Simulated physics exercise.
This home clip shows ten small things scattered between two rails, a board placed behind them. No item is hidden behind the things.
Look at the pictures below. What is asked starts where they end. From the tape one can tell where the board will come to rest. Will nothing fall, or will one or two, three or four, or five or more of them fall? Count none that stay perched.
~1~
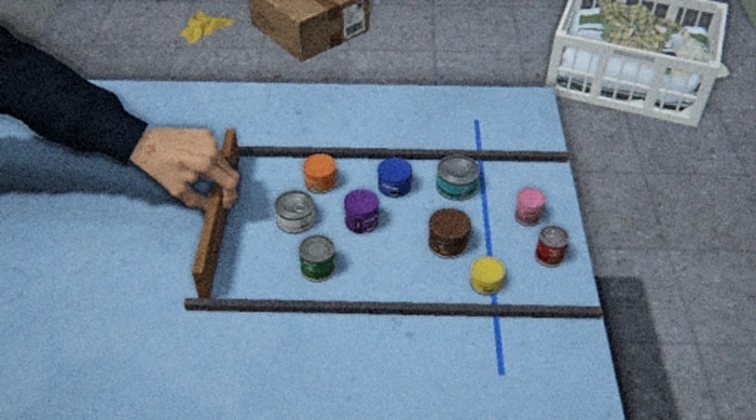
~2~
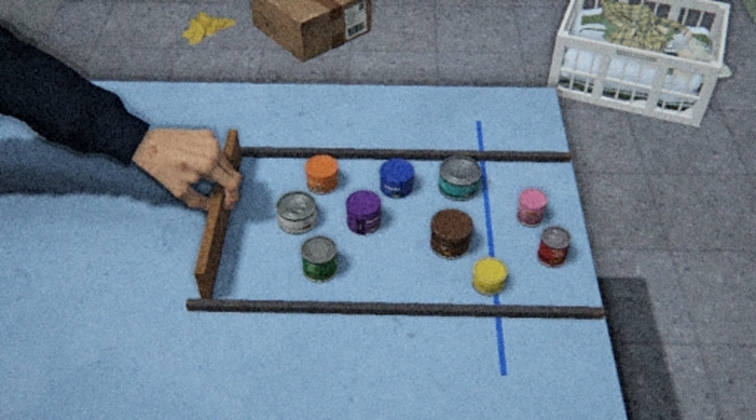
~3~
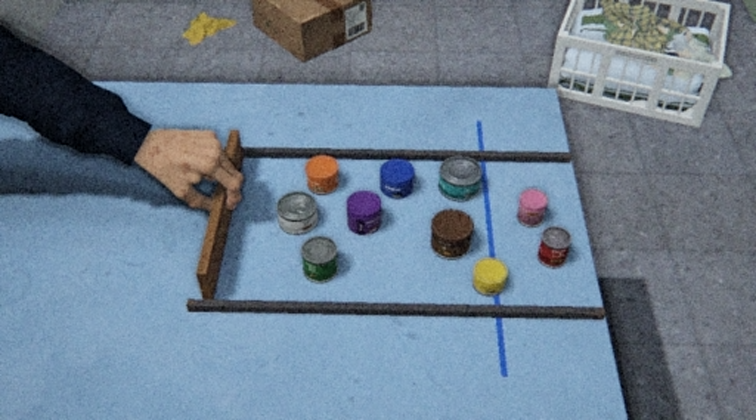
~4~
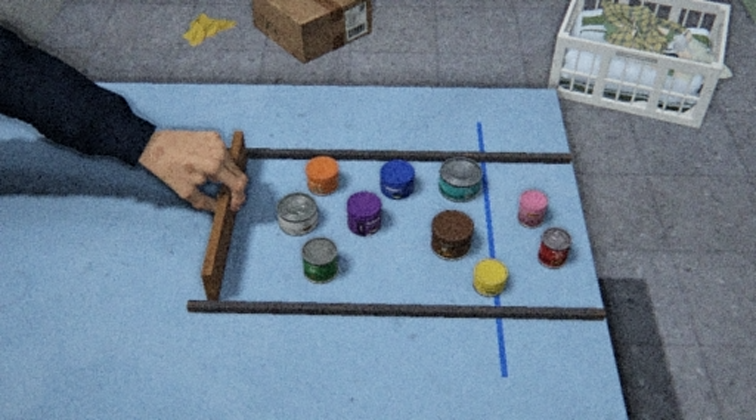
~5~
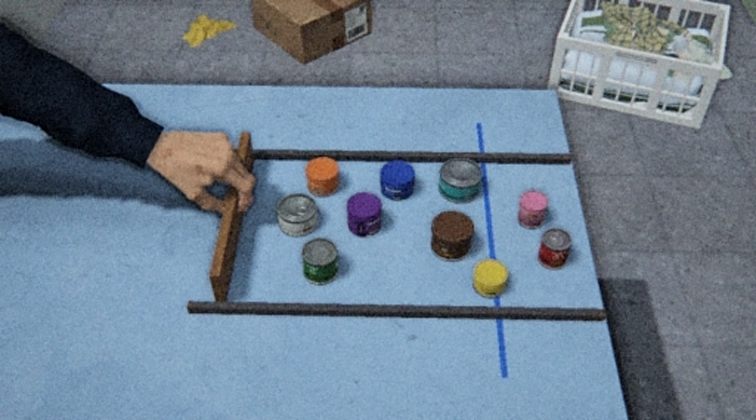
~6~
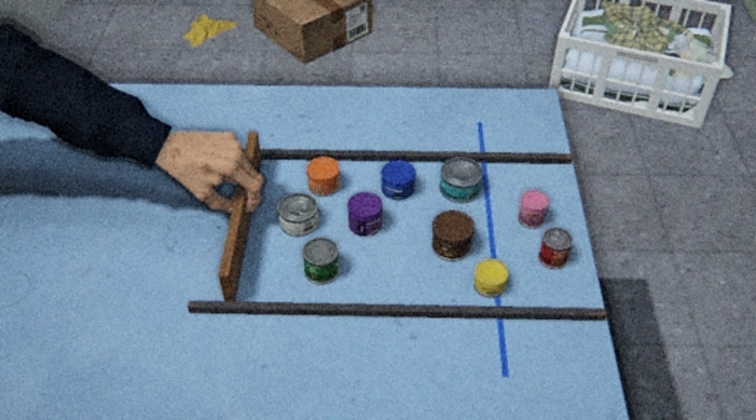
So in the end, no bits get shoved clean off.
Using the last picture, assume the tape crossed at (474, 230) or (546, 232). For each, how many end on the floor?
Try by try, 0 and 5.
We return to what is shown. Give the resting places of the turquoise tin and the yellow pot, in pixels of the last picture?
Listed in order, first is (532, 170) and the other is (548, 293).
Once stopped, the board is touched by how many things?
All in all, 4.
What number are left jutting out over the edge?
As for overhanging, the count is 0.
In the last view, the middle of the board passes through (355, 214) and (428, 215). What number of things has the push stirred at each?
Note: First position 5; second position 7.
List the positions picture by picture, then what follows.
In the first frame, red tin (552, 246); pink tin (530, 207); yellow pot (487, 276); board (218, 209); tape (487, 229).
In the second frame, pink tin (532, 208); board (221, 210).
In the third frame, yellow pot (490, 277); turquoise tin (460, 179).
In the fourth frame, red tin (554, 248); white tin (298, 214).
In the fifth frame, pink tin (532, 210); green pot (320, 261).
In the sixth frame, red tin (555, 248); pink tin (533, 209); yellow pot (491, 278); board (242, 212); tape (491, 231).
Early on, none off yet; red tin at rest near (555, 248); pink tin at rest near (533, 209); yellow pot at rest near (491, 278).
Finally, the number that fall off is zero.
